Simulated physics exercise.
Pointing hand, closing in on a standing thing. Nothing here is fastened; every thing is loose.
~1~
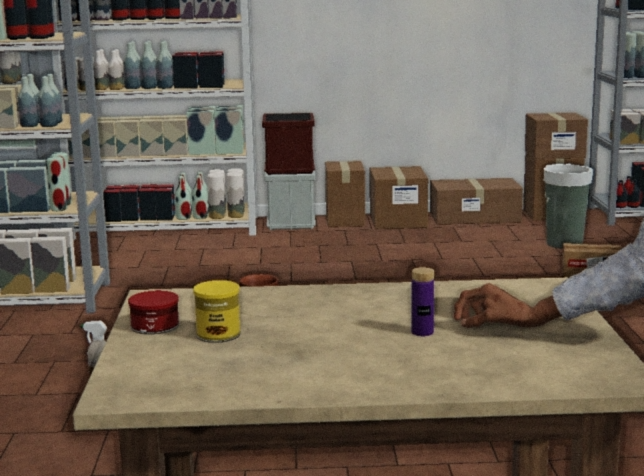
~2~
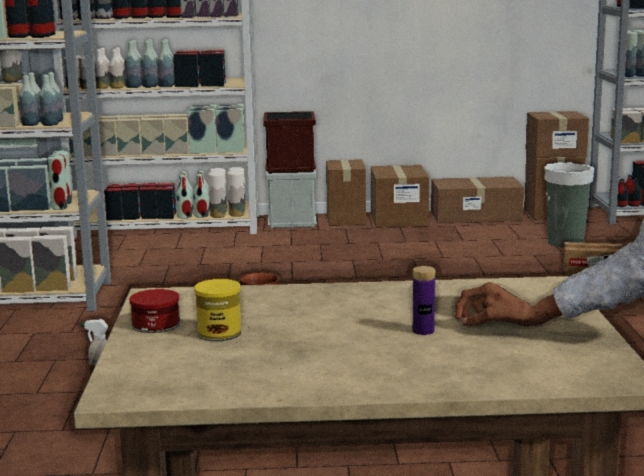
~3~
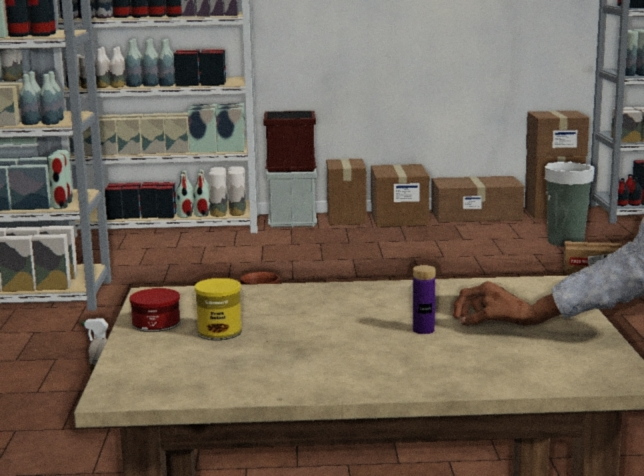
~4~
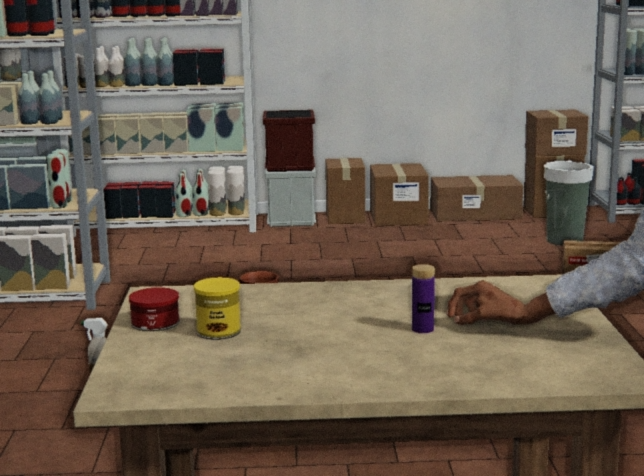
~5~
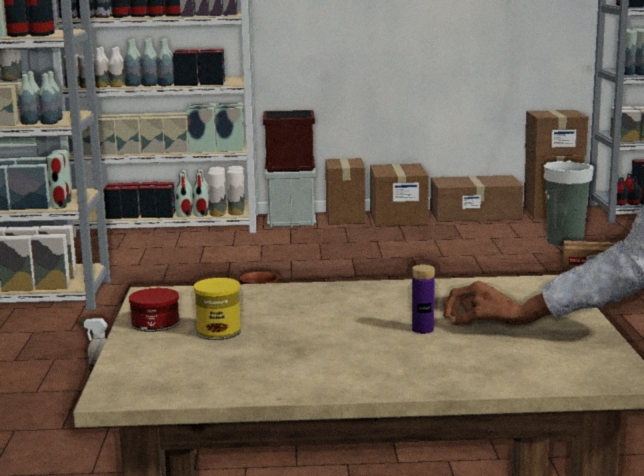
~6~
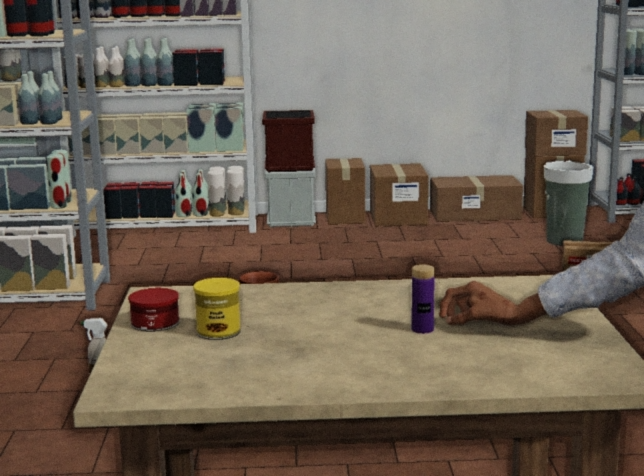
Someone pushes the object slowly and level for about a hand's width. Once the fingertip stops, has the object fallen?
No - it will still be on its base.
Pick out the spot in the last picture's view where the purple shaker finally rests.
End position, last frame: About (361, 301).
Then, 0.30 s on from there, purple shaker shifted a little near (412, 299).
Then, 0.60 s on from there, purple shaker shifted about its own width near (391, 300).
Then, 1.00 s on from there, purple shaker shifted well along near (364, 301).
In the end, moved from the start, purple shaker. At the end, from the last picture's camera, purple shaker near (361, 301).
